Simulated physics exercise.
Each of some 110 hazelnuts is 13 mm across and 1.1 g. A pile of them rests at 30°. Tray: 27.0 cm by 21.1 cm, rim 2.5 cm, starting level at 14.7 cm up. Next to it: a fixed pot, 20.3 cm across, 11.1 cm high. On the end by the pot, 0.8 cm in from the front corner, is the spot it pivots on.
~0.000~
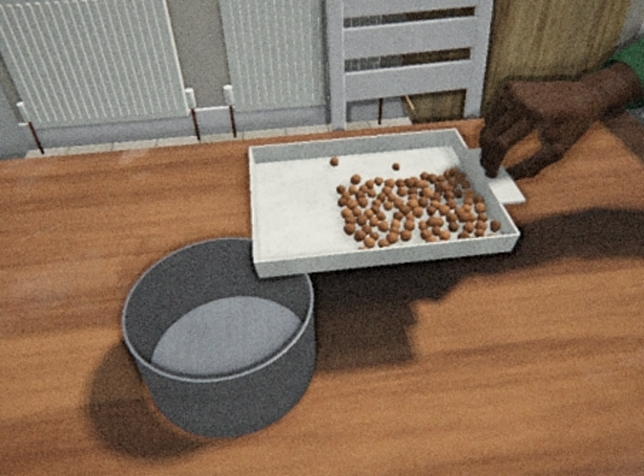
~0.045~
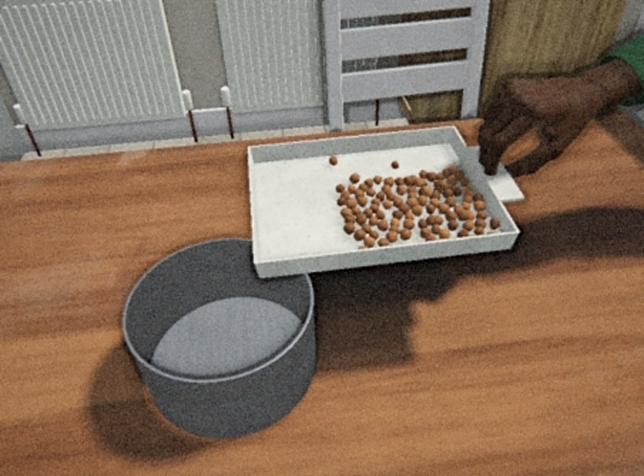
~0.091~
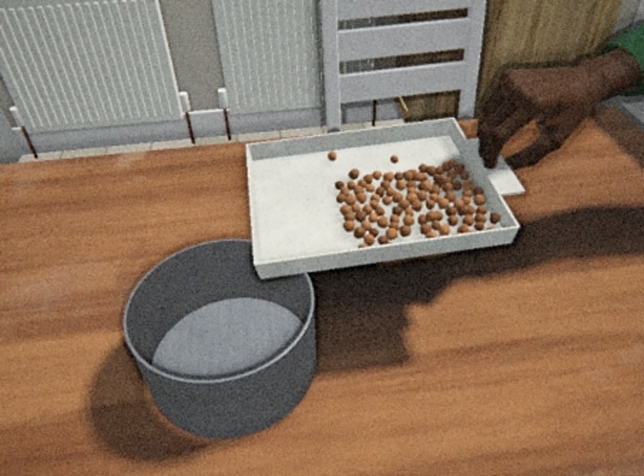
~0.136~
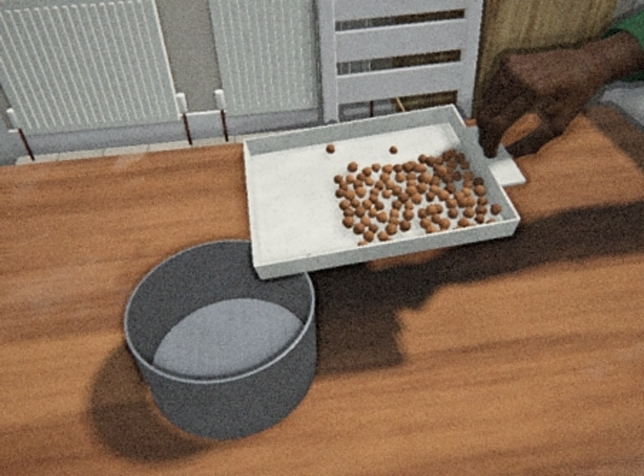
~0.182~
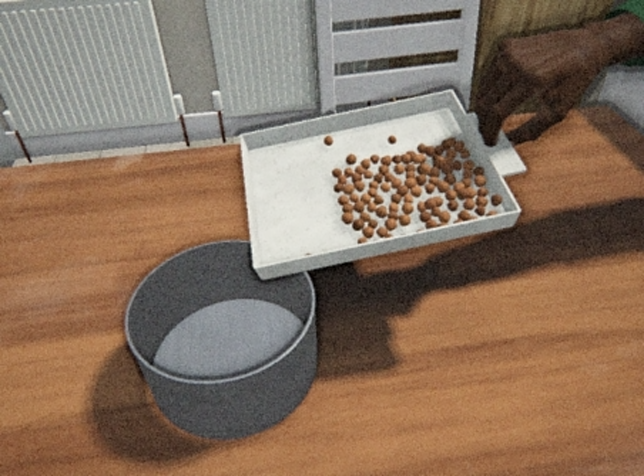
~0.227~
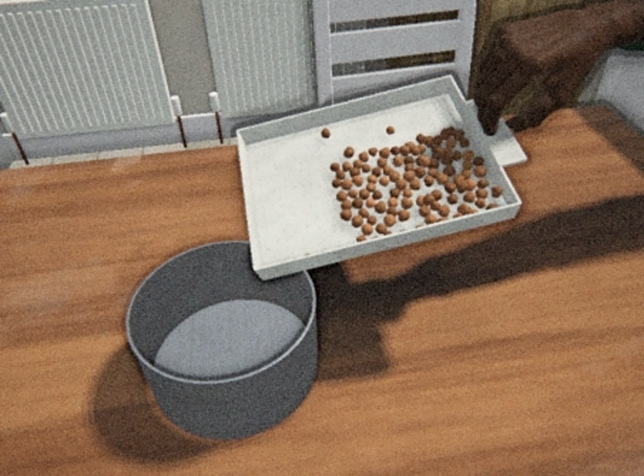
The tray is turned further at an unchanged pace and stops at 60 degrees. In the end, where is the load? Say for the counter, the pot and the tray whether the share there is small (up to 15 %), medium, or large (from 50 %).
Counter: Small. Pot: Small. Left on the tray: Large.
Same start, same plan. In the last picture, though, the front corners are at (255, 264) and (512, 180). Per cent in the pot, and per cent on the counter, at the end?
Pot 15; counter 5.
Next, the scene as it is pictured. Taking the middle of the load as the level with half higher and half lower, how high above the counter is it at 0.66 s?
Around 22 cm up.
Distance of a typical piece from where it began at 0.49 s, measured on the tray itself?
About 4 cm.
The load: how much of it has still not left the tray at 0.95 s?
Estimate: Near 100 in a hundred.
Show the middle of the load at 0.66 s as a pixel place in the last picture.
At that moment the load's centre is around (329, 205).
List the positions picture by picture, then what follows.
The first picture shows tray tilt 0 degrees, front corners at (258, 260) and (515, 233); middle of the pieces at (412, 205); pot at (219, 300).
The second picture shows tray tilt 1 degrees, front corners at (258, 260) and (515, 230); middle of the pieces at (411, 204).
The third picture shows tray tilt 3 degrees, front corners at (258, 262) and (515, 225), lowest corner left front; middle of the pieces at (411, 199).
The fourth picture shows tray tilt 7 degrees, front corners at (257, 263) and (516, 218), lowest corner left front; middle of the pieces at (410, 192).
The fifth picture shows tray tilt 11 degrees, front corners at (257, 265) and (516, 209), lowest corner left front; middle of the pieces at (410, 184).
The sixth picture shows tray tilt 15 degrees, front corners at (257, 267) and (517, 202), lowest corner left front; middle of the pieces at (409, 177); pot at (222, 303). Its pace works out near 90 degrees a second.
Then, at 0.49 s, tilt 38 degrees; the tray holds 100 %, the pot 0 %.
After 0.66 s, tilt 53 degrees; the tray holds 100 %, the pot 0 %.
After 0.95 s, tilt 60 degrees; the tray holds 100 %, the pot 0 %.
At rest (1.7 s), counter 0 %, pot 5 %, tray 95 %.
